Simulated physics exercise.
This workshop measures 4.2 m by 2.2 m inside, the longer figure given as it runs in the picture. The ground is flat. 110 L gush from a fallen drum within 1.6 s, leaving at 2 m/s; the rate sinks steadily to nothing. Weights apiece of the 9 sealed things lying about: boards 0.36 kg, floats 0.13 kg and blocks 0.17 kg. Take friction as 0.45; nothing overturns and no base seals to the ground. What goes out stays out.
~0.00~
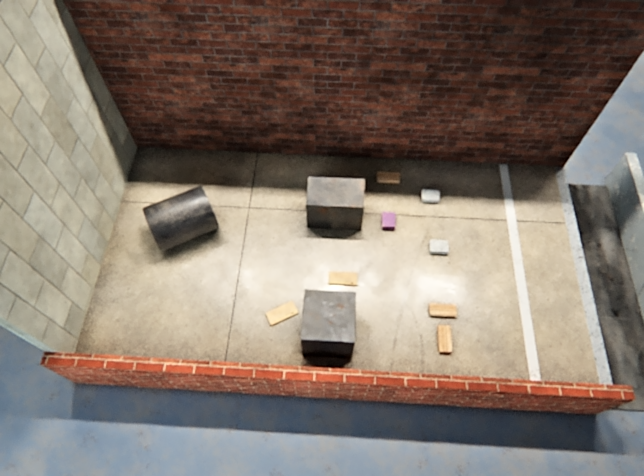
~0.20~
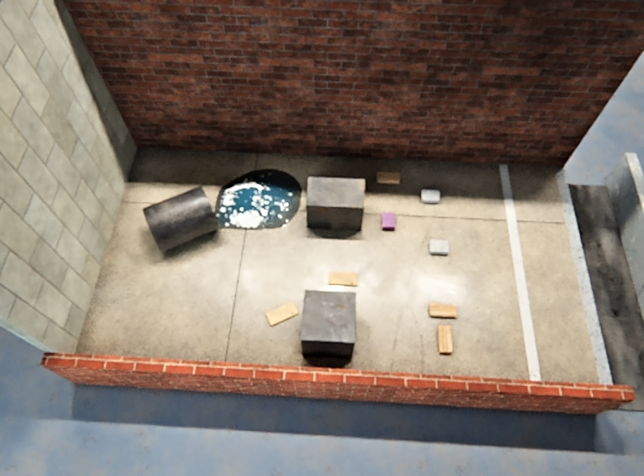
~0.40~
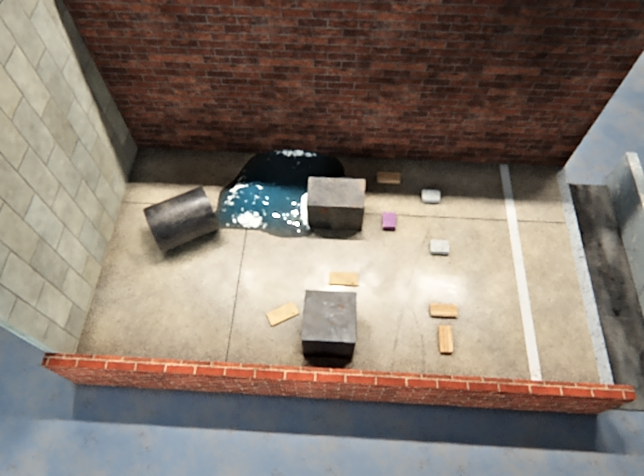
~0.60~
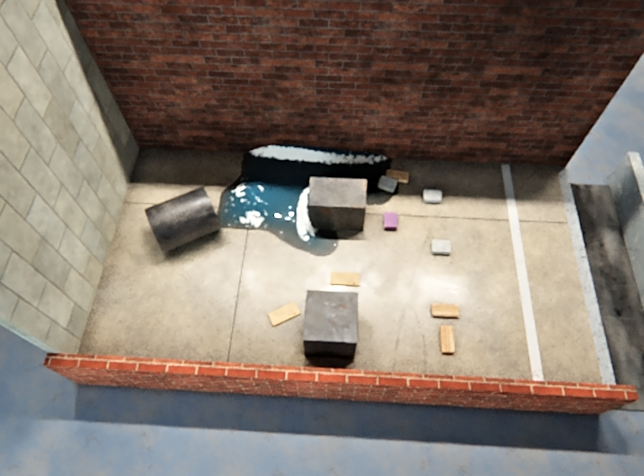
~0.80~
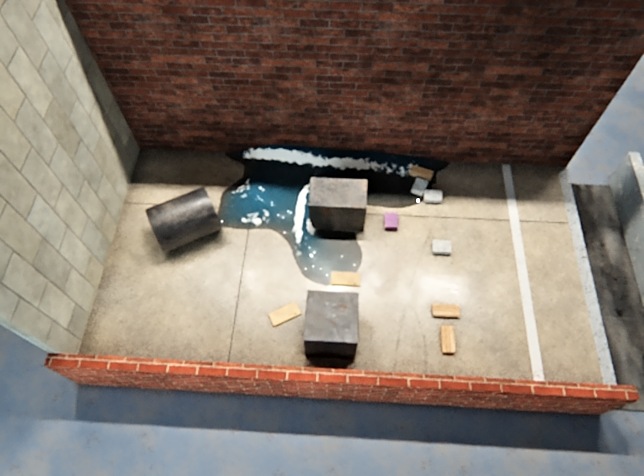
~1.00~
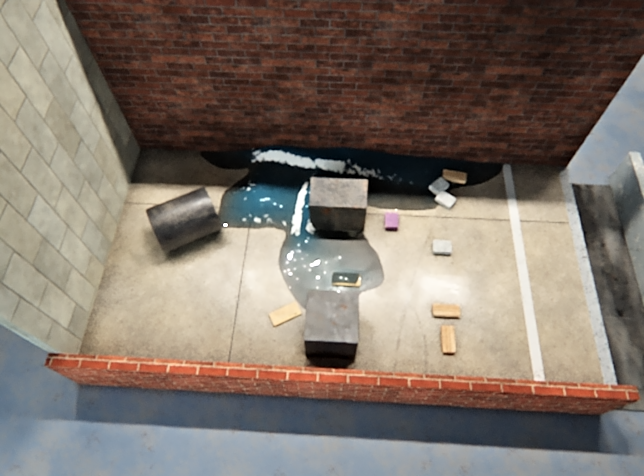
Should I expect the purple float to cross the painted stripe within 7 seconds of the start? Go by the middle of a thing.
The purple float stays short.
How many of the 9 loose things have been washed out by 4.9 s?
3 of them.
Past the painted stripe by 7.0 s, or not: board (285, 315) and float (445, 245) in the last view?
In that order: Short, not past.
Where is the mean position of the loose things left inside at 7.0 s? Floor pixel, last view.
Around (436, 334).
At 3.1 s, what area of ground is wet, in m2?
Some 6.0 m2.
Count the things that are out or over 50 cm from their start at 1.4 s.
2 of them.
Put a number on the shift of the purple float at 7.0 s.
About 40 cm.
After 1.4 s the purple float is near (392, 220), 0.0 m from its start, aground; 1 of 9 are over the mark; 3 afloat.
After 3.1 s the purple float is near (388, 258), 0.4 m from its start, afloat; 3 of 9 are over the mark; 4 afloat.
After 4.9 s the purple float is near (387, 254), 0.4 m from its start, aground; 3 of 9 are over the mark; 3 afloat.
After 7.0 s the purple float is near (387, 254), 0.4 m from its start, aground; 4 of 9 are over the mark; 0 afloat.
